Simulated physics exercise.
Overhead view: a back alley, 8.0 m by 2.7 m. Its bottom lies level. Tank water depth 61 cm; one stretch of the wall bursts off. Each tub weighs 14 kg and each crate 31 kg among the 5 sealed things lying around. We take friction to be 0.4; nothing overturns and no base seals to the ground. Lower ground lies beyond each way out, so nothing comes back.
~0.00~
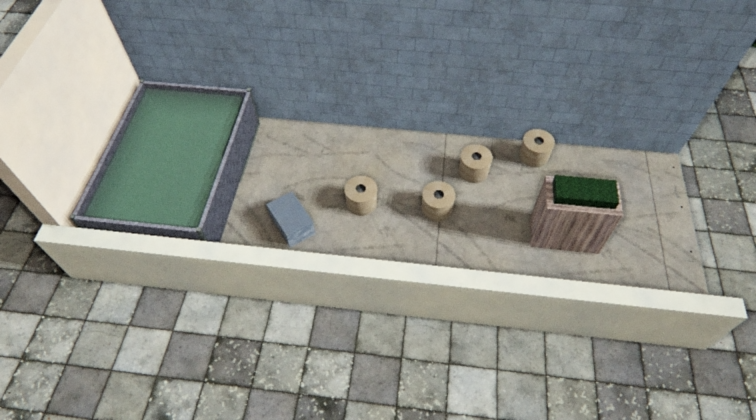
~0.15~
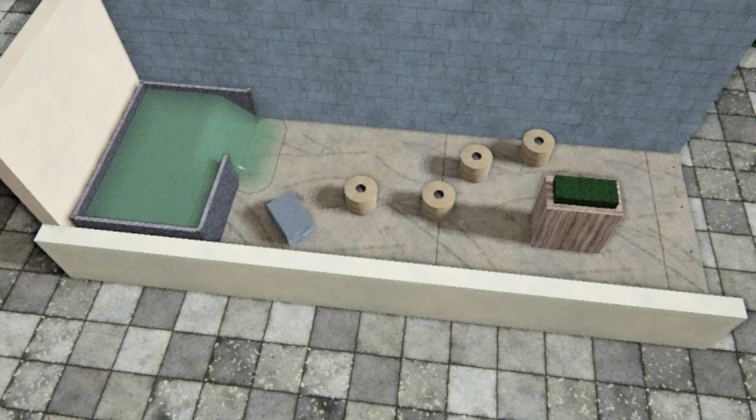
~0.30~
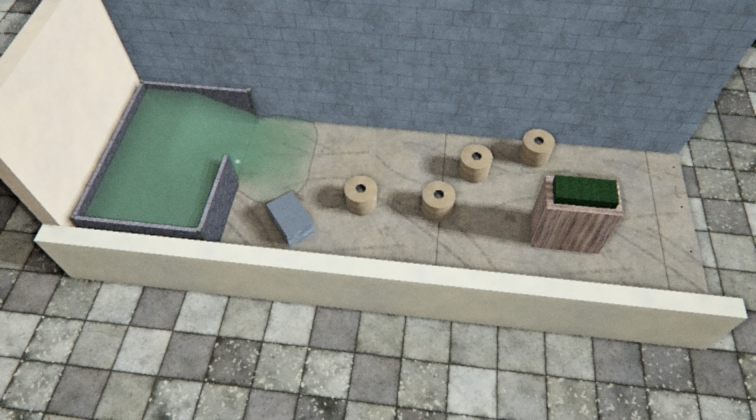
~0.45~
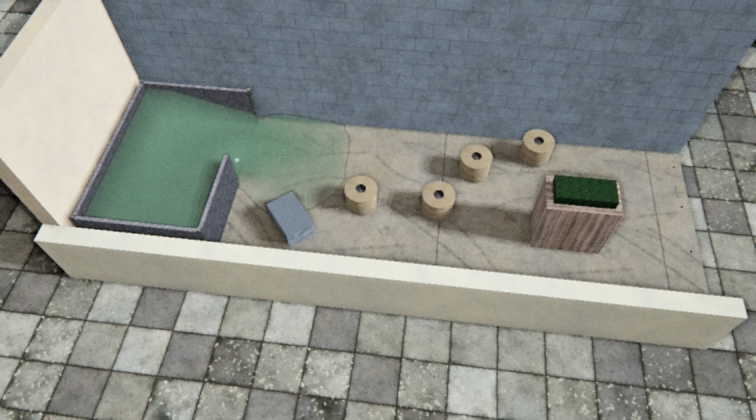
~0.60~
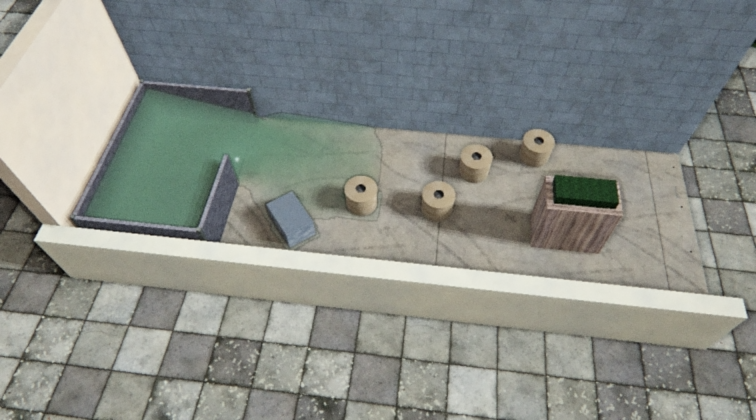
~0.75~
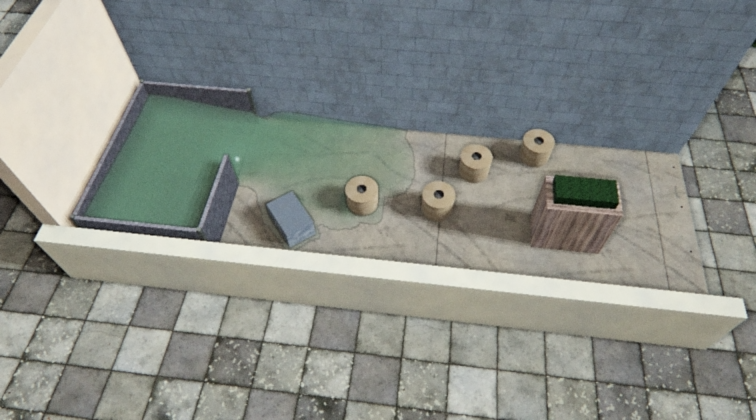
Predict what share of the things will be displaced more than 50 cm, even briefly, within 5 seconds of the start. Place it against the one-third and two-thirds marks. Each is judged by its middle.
It is at or past two thirds.
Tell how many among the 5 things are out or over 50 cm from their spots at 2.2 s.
Answer: 4.
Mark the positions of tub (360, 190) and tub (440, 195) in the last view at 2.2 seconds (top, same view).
Approx. (465, 260); approx. (509, 224).
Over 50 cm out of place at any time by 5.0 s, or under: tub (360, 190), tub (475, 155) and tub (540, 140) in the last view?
In sequence: Beyond the mark / beyond the mark / beyond the mark.
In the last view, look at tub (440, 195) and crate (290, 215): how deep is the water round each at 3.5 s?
Roughly 6 and 2 cm.
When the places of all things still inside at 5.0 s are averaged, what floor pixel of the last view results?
They average out to somewhere around (487, 244).
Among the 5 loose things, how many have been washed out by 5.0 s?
Count at that moment: 3.
After 1.1 s 0 of 5 are over 50 cm from their spots; 0 afloat.
After 2.2 s 4 of 5 are over 50 cm from their spots; 1 afloat.
After 3.5 s 4 of 5 are over 50 cm from their spots; 1 afloat.
After 5.0 s 4 of 5 are over 50 cm from their spots, and 4 have been at some point; 0 afloat.
